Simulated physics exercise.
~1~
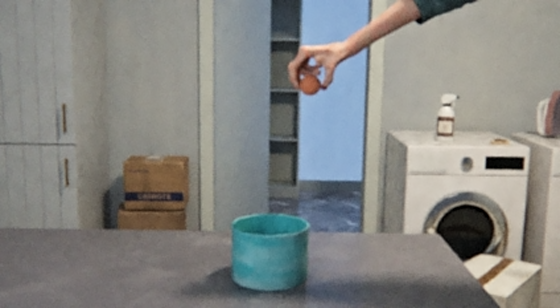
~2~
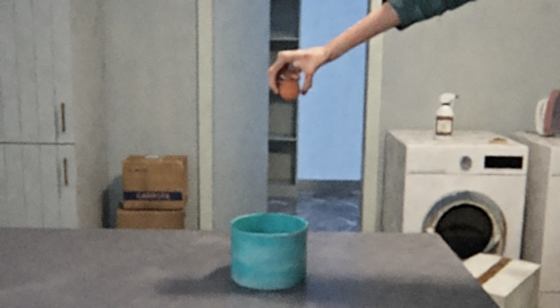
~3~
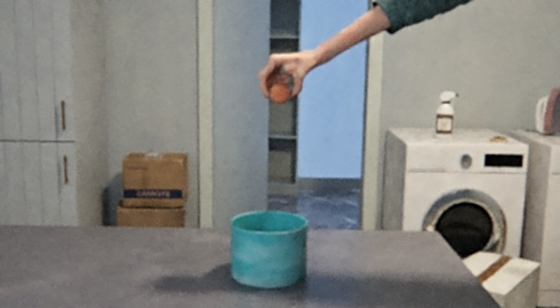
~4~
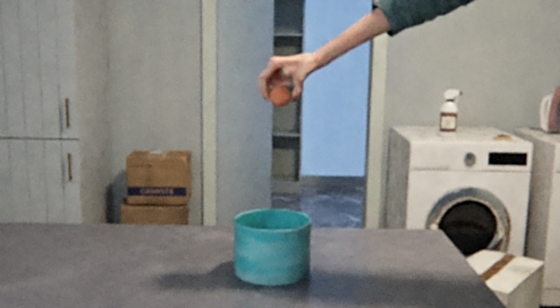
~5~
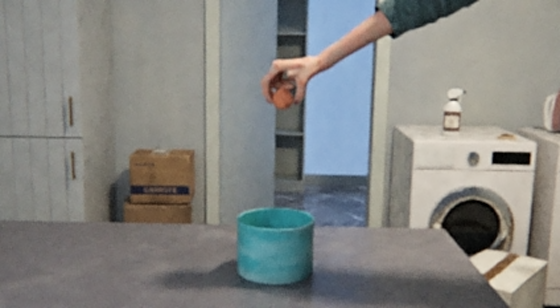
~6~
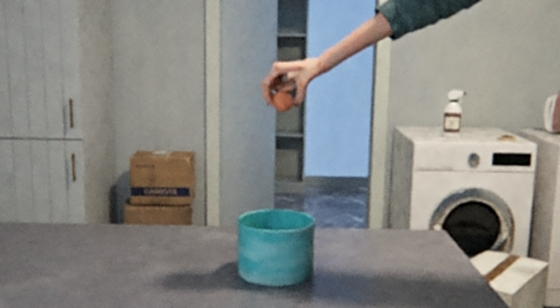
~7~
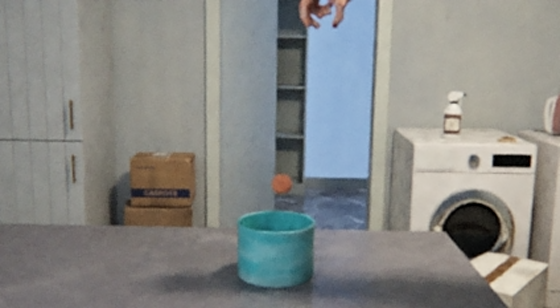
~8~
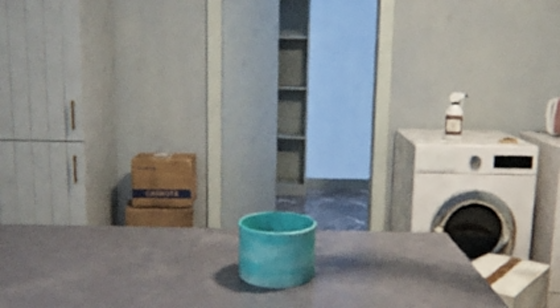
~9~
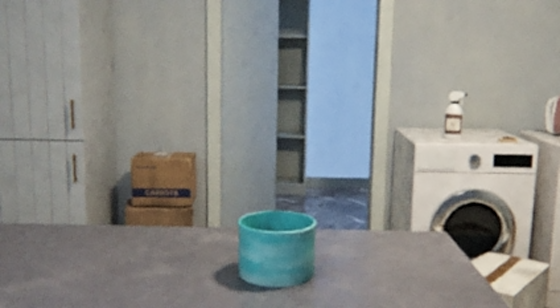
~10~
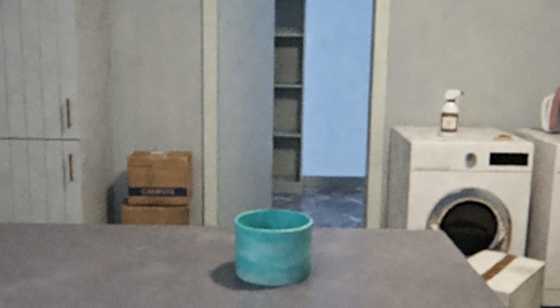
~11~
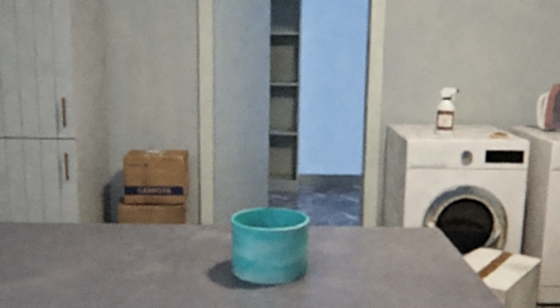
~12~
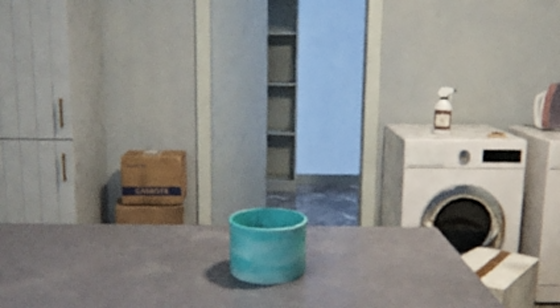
An arm in a dark green sleeve reaches in from the upper right, holding a small orange tomato above a grey tabletop in a utility room, seen from the front by a slightly swaying camera. A teal, open-topped round container stands on the table, with cardboard boxes and pale cabinets behind on the left, an open doorway in the middle, and a white washing machine topped by a spray bottle on the right. The hand moves left and steadies over the container. It lets go and draws back upward as the tomato drops. The tomato lands inside, hidden from view, and the container stays still.
